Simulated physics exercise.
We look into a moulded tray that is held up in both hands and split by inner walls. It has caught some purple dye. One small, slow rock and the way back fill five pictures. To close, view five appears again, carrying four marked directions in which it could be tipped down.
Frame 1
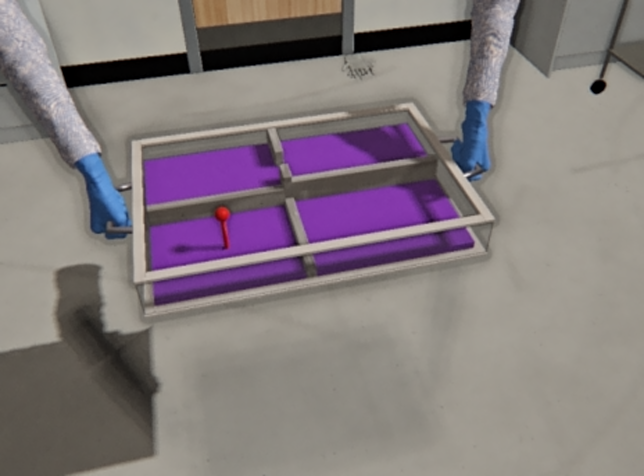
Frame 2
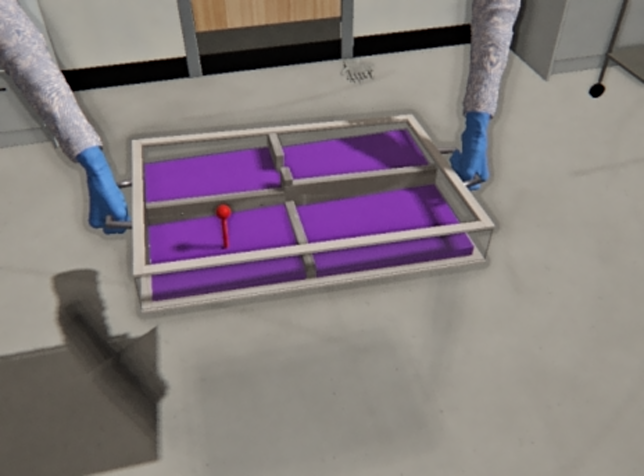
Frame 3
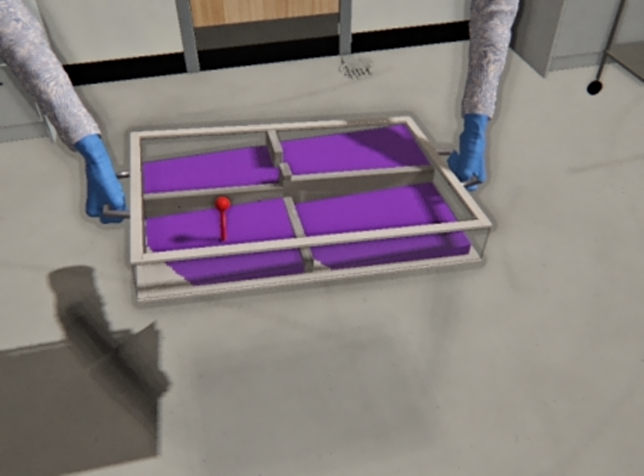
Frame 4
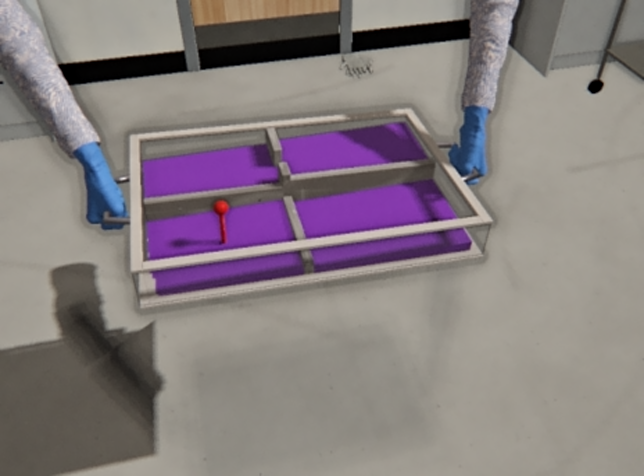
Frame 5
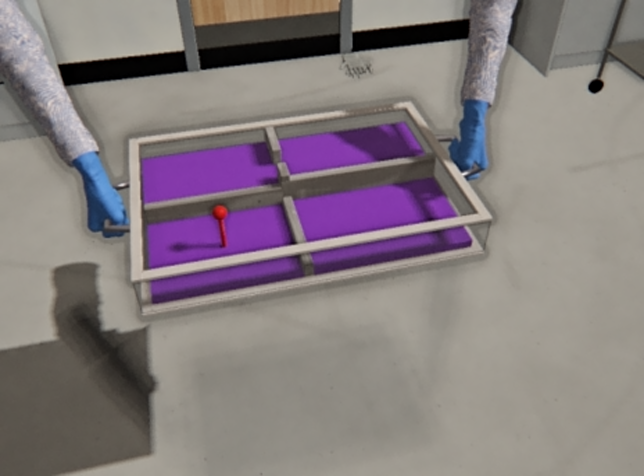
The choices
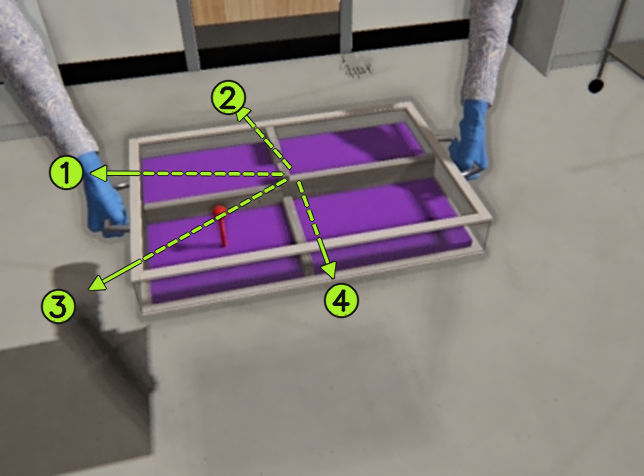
Purple dye in a clear four-part tray with a red peg, two blue-gloved hands tilting it slightly, then levelling it again.
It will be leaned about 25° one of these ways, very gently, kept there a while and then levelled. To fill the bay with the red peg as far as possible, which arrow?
Take 4.
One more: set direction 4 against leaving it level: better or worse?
Better.
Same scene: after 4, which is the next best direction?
Here it is direction 3.
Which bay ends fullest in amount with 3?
That is the front left bay.
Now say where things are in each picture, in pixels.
The tray is level; deepest in the back left bay, at (214, 175), shallowest in the front left; red peg at (222, 215).
Tipped about 3° down to the back right; no wall is crossed.
Tipped about 6° down to the back right; no wall is crossed; red peg at (222, 205).
Tipped about 3° down to the back right; no wall is crossed.
The tray is level; deepest in the back right bay, at (349, 153), shallowest in the front left; red peg at (219, 213).
On the marked copy, 1 ends at (96, 173); 2 ends at (238, 108); 3 ends at (93, 286); 4 ends at (331, 273).
For direction 1, about 13 % of the liquid ends in the peg's bay; about 65 % goes over the rim.
For direction 2, about 9 % of the liquid ends in the peg's bay; about 48 % goes over the rim.
For direction 3, about 21 % of the liquid ends in the peg's bay; about 72 % goes over the rim.
For direction 4, about 33 % of the liquid ends in the peg's bay; nothing spills.
